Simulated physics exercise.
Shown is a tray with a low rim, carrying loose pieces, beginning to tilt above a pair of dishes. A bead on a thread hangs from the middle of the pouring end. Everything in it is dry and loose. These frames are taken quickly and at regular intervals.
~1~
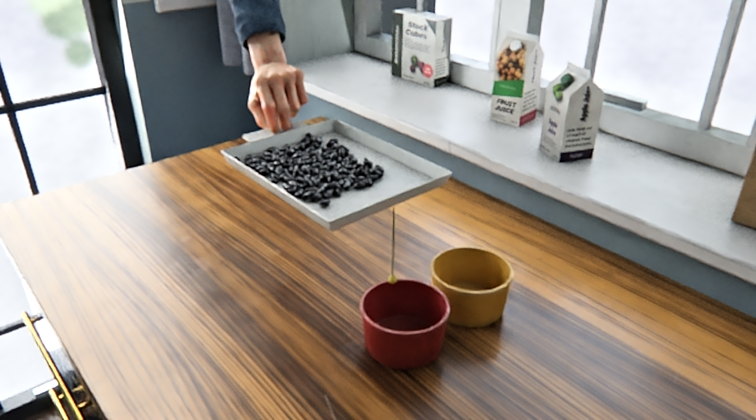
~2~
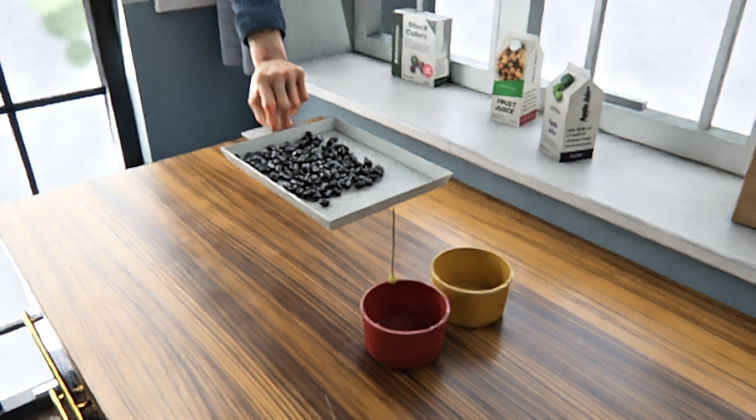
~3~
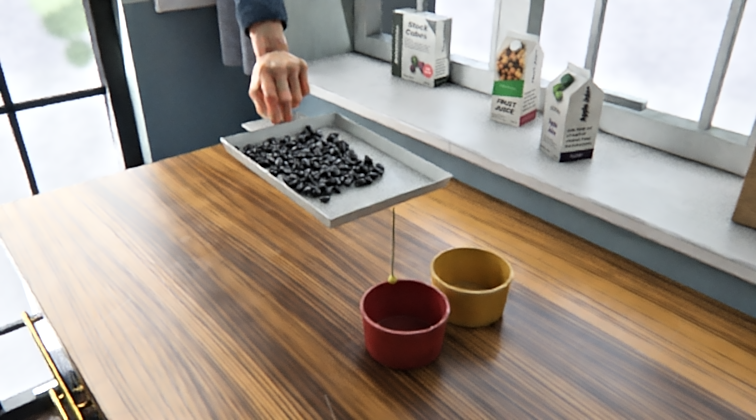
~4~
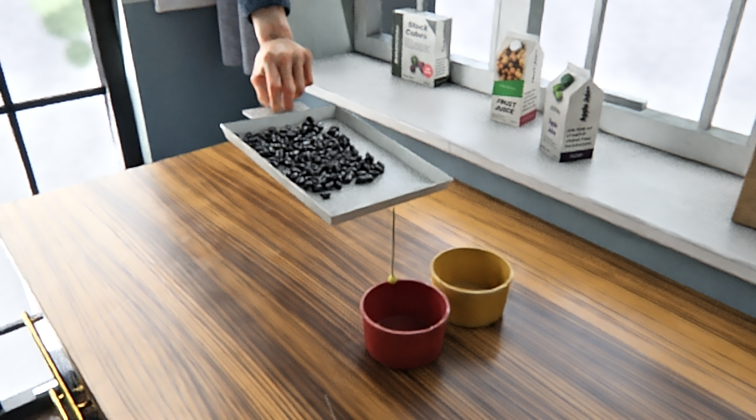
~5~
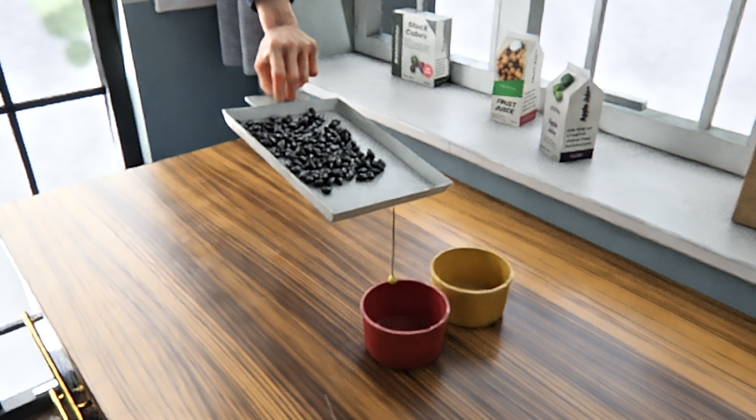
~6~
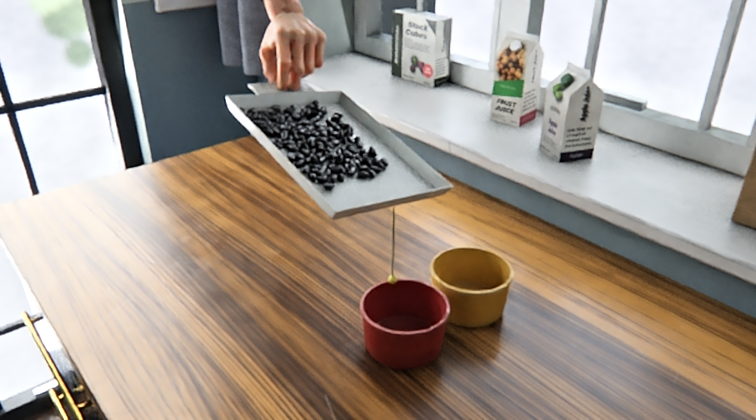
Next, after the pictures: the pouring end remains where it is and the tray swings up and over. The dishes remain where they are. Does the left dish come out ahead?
The greater part will fall into the right dish.
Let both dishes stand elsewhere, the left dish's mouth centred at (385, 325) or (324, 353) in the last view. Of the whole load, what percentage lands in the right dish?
You'd end up with around 70 per cent and then around 10 per cent.
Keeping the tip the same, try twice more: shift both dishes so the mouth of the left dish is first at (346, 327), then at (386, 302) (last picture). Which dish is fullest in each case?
The first time the right-side one comes out ahead, the second time the right-side one.
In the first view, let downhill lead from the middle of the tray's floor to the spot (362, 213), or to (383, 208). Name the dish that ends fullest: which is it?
Case one: The dish at left. Case two: The dish at left.
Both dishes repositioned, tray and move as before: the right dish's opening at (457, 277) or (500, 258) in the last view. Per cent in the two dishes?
Roughly 90 per cent, then roughly 50 per cent.
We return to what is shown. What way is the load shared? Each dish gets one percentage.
I'd say the left dish holds some 0 % and the right dish some 70 %.
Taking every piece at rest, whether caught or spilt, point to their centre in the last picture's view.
Close to (459, 301), more or less.
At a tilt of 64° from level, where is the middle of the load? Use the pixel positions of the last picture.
Roughly at (430, 193).
Soon, tray tipped steeply; about two thirds on the tray; a stray few in the left dish; about a quarter in the right dish; a small part in the air.
A while on, tray tipped past a quarter turn; a stray few on the tray; a small part in the left dish; about two thirds in the right dish; about a quarter outside both; a small part in the air.
Towards the end, tray tipped past a quarter turn; a small part in the left dish; about two thirds in the right dish; about a quarter outside both.
Finally, tray tipped past a quarter turn; a small part in the left dish; about two thirds in the right dish; about a quarter outside both.
